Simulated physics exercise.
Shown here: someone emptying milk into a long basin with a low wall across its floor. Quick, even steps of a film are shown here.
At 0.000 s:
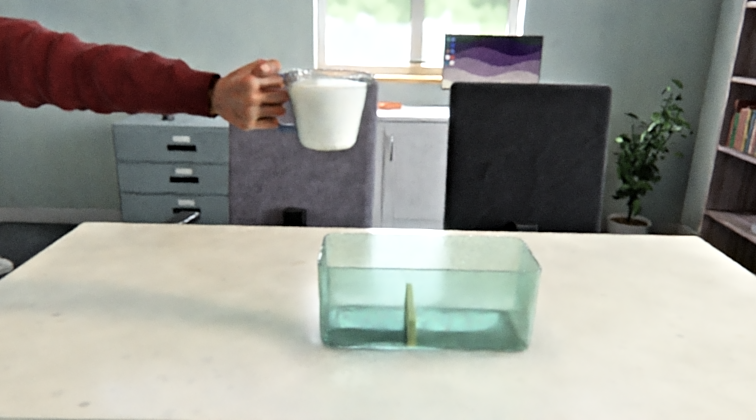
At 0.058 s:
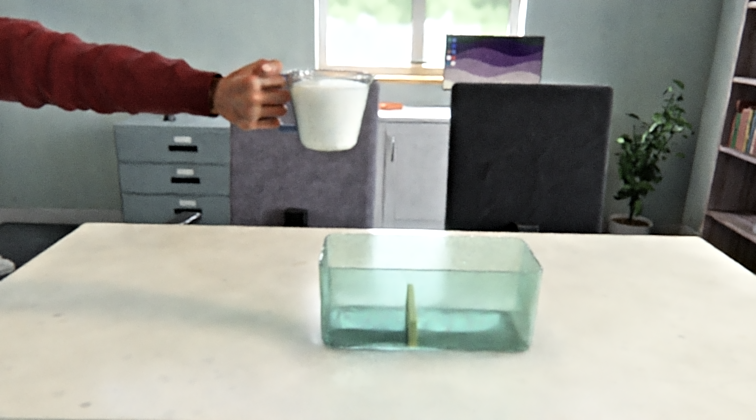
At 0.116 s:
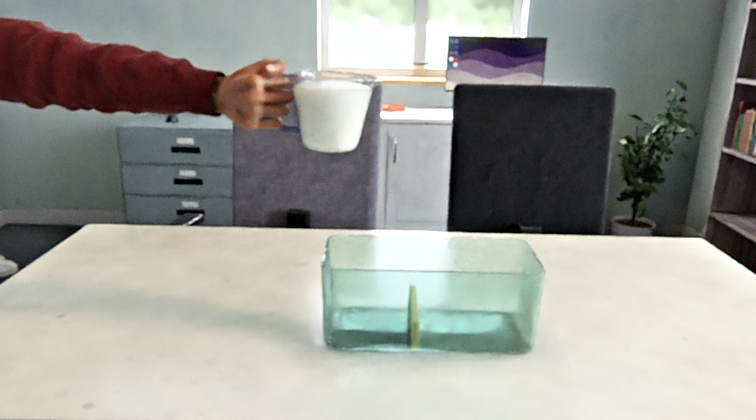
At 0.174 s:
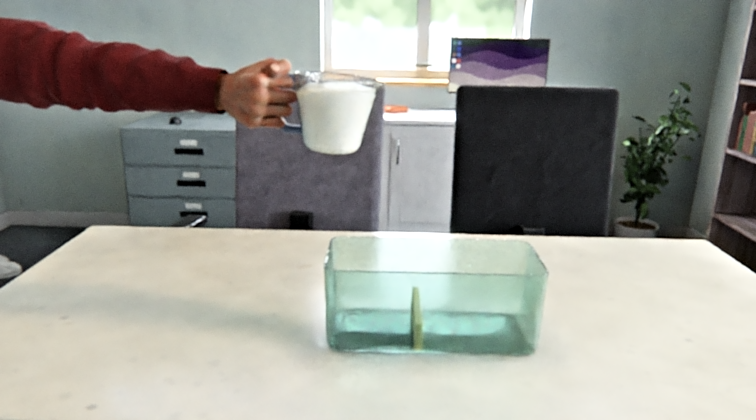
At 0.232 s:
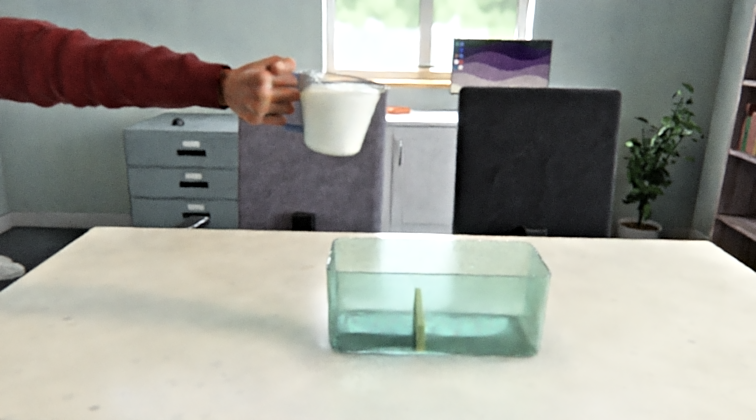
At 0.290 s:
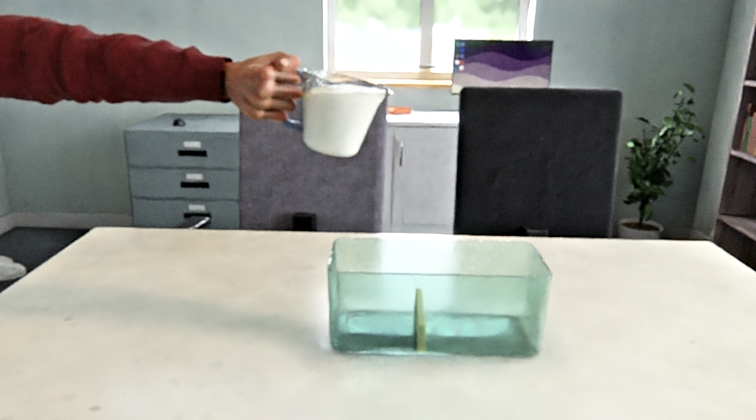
A hand at the end of a red sleeve holds a clear cup of milk upright, above and left of a long greenish basin with a low wall across its floor. The cup drifts slightly right, then gradually tilts a little to the right, the milk still inside it.
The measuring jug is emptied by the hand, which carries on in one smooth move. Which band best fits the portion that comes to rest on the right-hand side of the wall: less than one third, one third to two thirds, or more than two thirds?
It is more than two thirds.
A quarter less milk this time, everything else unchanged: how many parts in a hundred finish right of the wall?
Close to 75 per cent, more or less.
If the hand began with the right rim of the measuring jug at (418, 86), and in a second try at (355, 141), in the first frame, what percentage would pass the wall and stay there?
You'd get around 95 per cent and then around 15 per cent.
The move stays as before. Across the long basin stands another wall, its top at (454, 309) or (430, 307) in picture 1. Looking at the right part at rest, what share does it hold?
About 10 per cent, then about 50 per cent.
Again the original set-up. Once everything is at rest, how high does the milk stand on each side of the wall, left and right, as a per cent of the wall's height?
I'd say about 10 for the left and about 40 for the right.
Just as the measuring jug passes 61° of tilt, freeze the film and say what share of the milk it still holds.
Around 70 percent remains.
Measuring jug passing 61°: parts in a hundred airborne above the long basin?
I'd put it at roughly 25 percent of it.
By 0.75 s the tilt is 61° and 69 per cent is still to pour, 0 is left of the wall and 6 right of it.
By 1.08 s the tilt is 94° and 15 per cent is still to pour, 2 is left of the wall and 60 right of it.
By 1.43 s the tilt is 101° and 0 per cent is still to pour, 14 is left of the wall and 83 right of it.
By 1.81 s the tilt is 101° and 0 per cent is still to pour, 16 is left of the wall and 83 right of it.
At rest 16 per cent lies left of the wall, 83 right of it and 1 outside.
